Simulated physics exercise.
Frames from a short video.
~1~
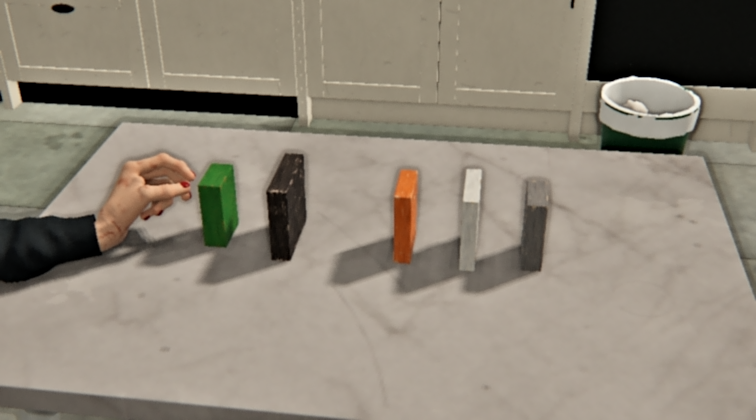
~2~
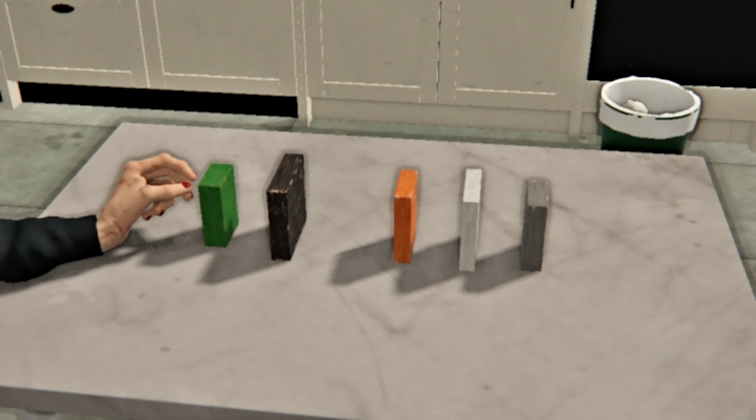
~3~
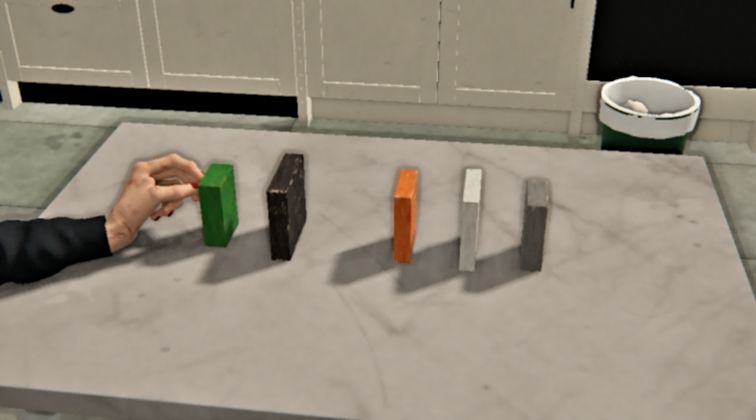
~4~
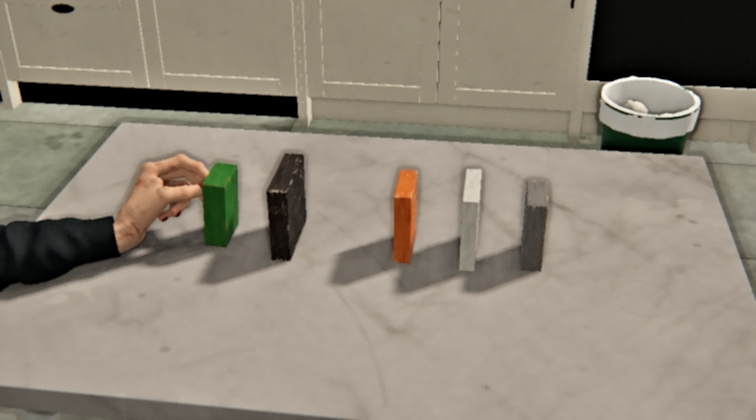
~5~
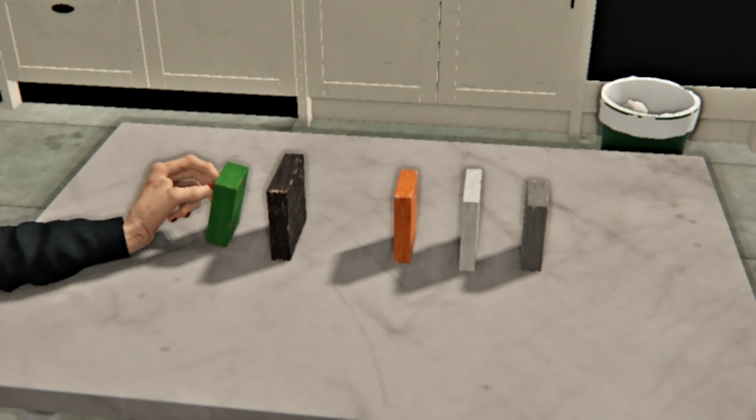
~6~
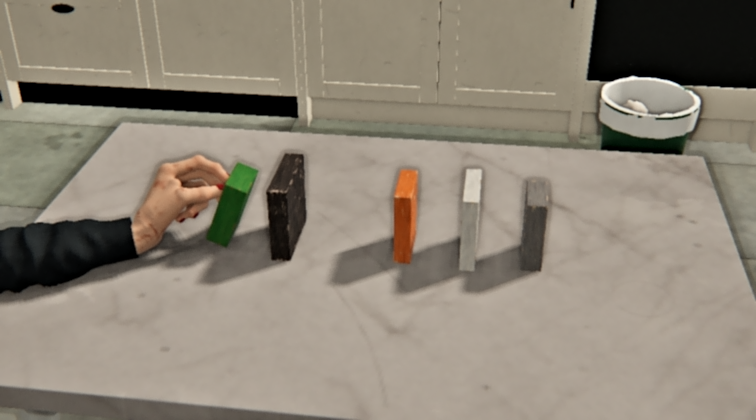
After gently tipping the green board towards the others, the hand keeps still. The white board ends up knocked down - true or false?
False.
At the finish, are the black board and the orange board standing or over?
So the black board comes down, and the orange board does not fall.
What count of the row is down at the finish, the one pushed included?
Count: 2.
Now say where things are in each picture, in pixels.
In the first frame, white board (470, 220); orange board (405, 216).
In the second frame, orange board (405, 216); black board (288, 207).
In the third frame, orange board (405, 216); black board (288, 207).
In the fourth frame, green board 4° over; orange board (405, 216); black board (288, 207).
In the fifth frame, green board 13° over; orange board (405, 216); black board (288, 207).
In the sixth frame, green board 22° over; white board (470, 220); orange board (405, 216).
Then, 0.40 s later than the last frame, green board 90° over; black board tilted by 14°.
Then, 0.70 s later than the last frame, green board 90° over; black board tilted by 68°.
When it is over, lying over on the table, black board; the other 2 as before. End places, in pixels of the last picture, white board near (470, 220).
